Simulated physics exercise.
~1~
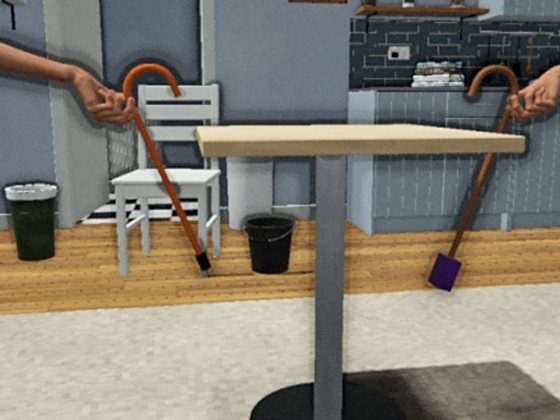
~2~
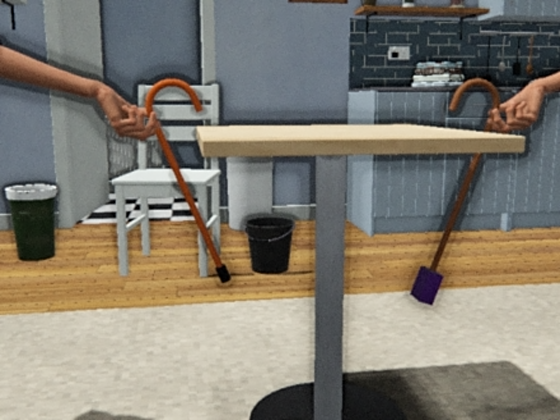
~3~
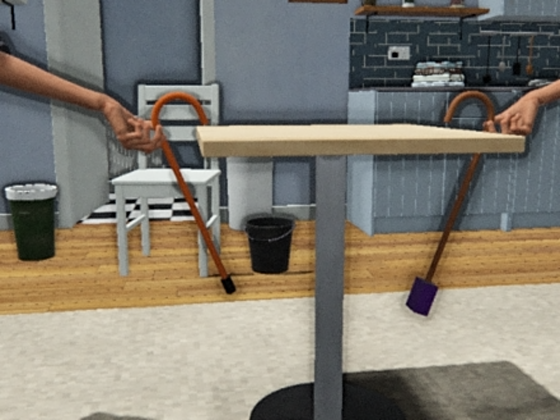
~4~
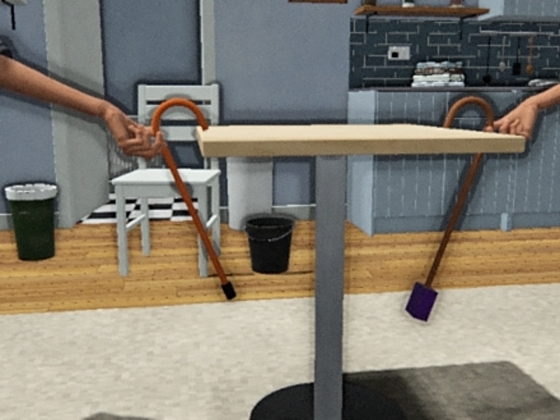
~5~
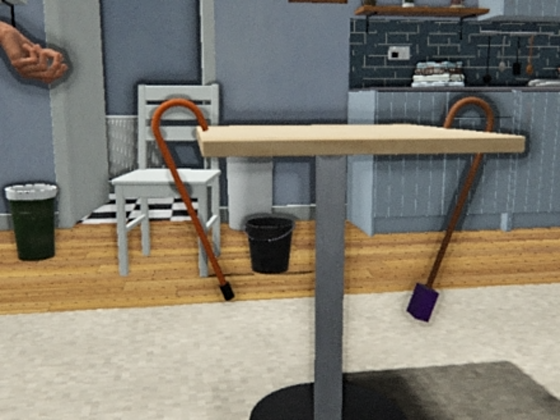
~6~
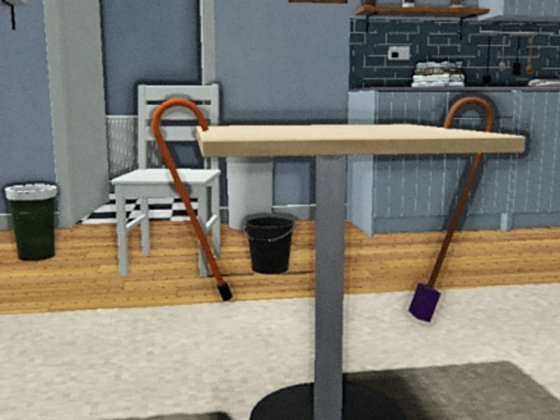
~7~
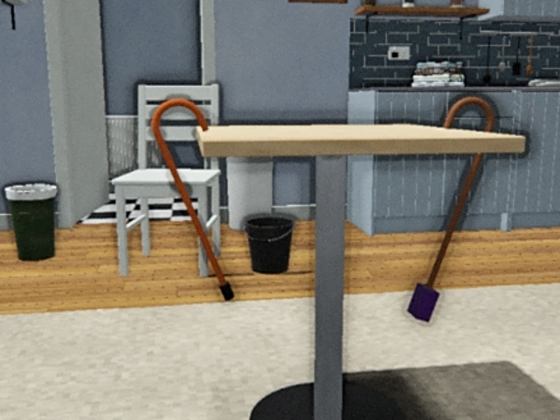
Two hands reach in from the left and right sides of a room, each holding an orange-brown, crook-handled stick beside a small pale-topped table on a grey post, seen from a still, level view. The left cane has a dark tip, while the right one ends in a purple block like a brush. A white chair, a black bucket and a dark green bin stand behind. The hands move both sticks inward and slightly down, hooking them over opposite ends of the tabletop. The fingers let go and the hands withdraw. Both sticks stay hanging, slanted and still.
